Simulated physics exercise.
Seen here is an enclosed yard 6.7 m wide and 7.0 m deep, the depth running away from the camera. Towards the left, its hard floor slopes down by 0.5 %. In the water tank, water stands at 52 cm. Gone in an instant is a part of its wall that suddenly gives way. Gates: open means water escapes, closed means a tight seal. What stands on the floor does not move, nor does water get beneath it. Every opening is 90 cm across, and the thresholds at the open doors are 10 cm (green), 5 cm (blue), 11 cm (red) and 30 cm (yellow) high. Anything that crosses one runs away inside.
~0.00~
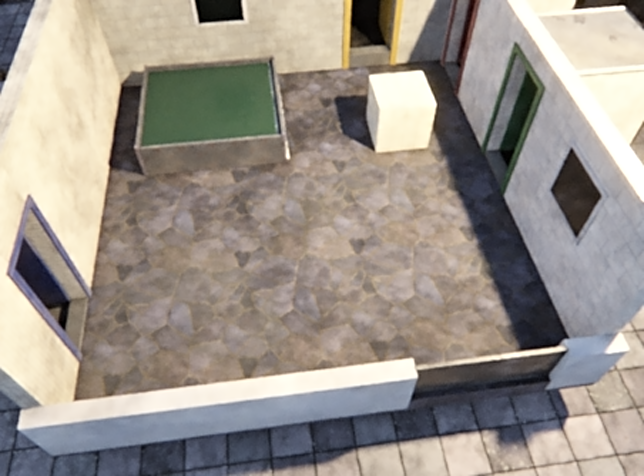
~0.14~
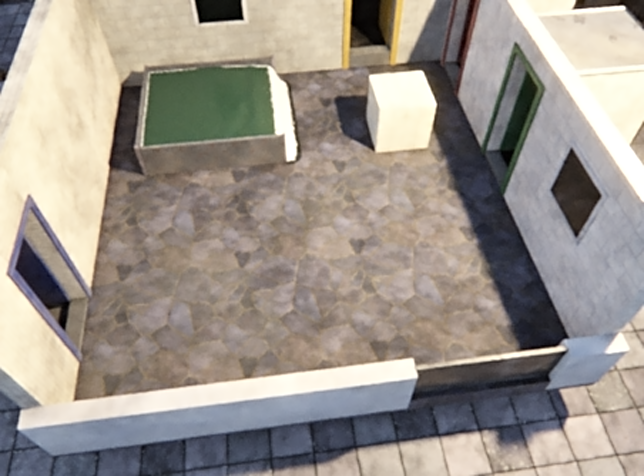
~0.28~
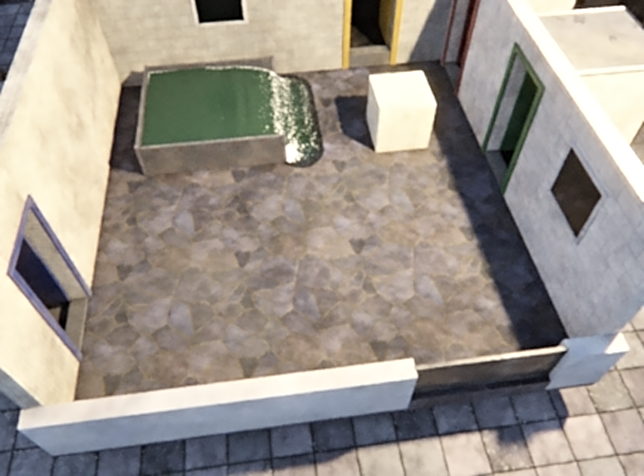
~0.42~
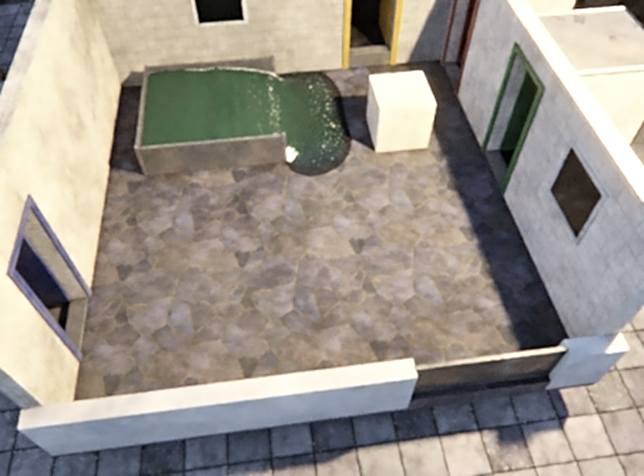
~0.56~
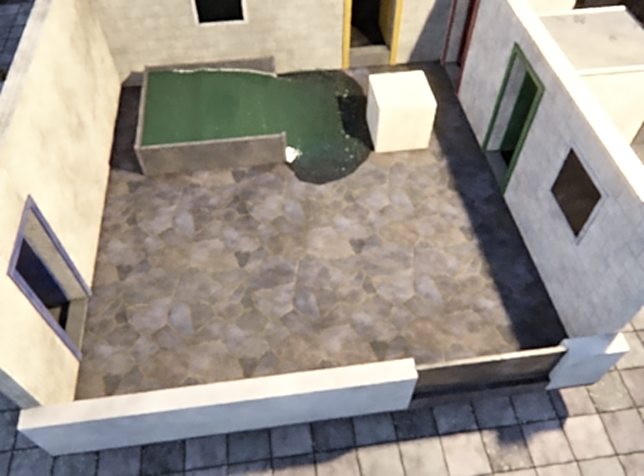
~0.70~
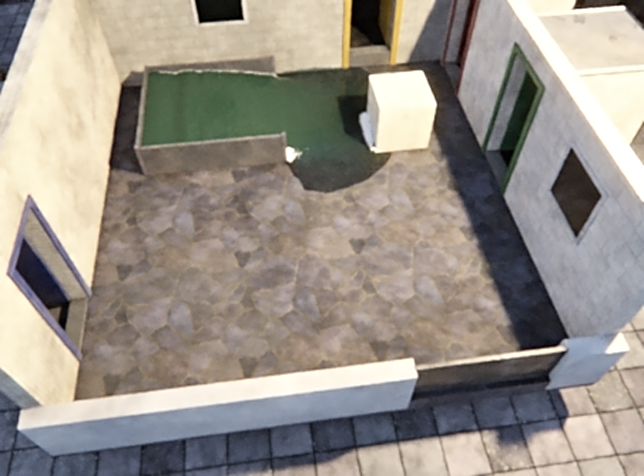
A walled yard with a mottled stone floor is seen from high above its low front wall. A grey-walled tank of green water stands at the back left, a white block to its right, a blue-framed opening on the left wall, and yellow and green doorways beyond. The tank's right side vanishes, and water pours out, foaming, then spreads rightward across the floor to the block, while the camera stays still.
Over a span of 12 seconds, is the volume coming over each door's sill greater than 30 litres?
Within 12 seconds: At the green door, not greater; at the blue door, greater; at the red door, greater; at the yellow door, not greater.
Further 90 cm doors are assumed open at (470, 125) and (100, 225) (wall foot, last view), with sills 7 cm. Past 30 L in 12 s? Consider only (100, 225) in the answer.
That one comes out less than that.
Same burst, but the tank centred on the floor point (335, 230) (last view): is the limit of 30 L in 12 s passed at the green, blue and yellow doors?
Green: Beyond limit; blue: Beyond limit; yellow: Within limit.
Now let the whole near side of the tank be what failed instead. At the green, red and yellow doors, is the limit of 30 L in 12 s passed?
Green door doesn't reach it, red door doesn't reach it, yellow door doesn't reach it.
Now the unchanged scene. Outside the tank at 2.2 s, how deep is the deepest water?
It tops out at some 38 cm.
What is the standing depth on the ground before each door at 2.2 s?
In centimetres - green: 3, blue: 0, red: 32, yellow: 14.
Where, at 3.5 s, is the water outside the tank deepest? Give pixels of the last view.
Pixel (446, 74), about.
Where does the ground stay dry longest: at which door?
It's the blue door that comes last.
After 1.4 s water covers 25 % of the floor and is deepest (34 cm) near (365, 128); green door not reached, blue door not reached, red door 16 cm at the sill, 0 L in, yellow door 10 cm at the sill, 0 L in.
After 2.2 s water covers 35 % of the floor and is deepest (38 cm) near (433, 64); green door 3 cm at the sill, 0 L in, blue door not reached, red door 32 cm at the sill, 62 L in, yellow door 14 cm at the sill, 0 L in.
After 3.5 s water covers 55 % of the floor and is deepest (30 cm) near (446, 74); green door 6 cm at the sill, 0 L in, blue door not reached, red door 29 cm at the sill, 243 L in, yellow door 20 cm at the sill, 0 L in.
After 7.0 s water covers 70 % of the floor and is deepest (16 cm) near (487, 372); green door 6 cm at the sill, 0 L in, blue door not reached, red door 10 cm at the sill, 355 L in, yellow door 10 cm at the sill, 0 L in.
After 12.0 s water covers 95 % of the floor and is deepest (12 cm) near (109, 173); green door 3 cm at the sill, 0 L in, blue door 10 cm at the sill, 64 L in, red door 3 cm at the sill, 355 L in, yellow door 4 cm at the sill, 0 L in.
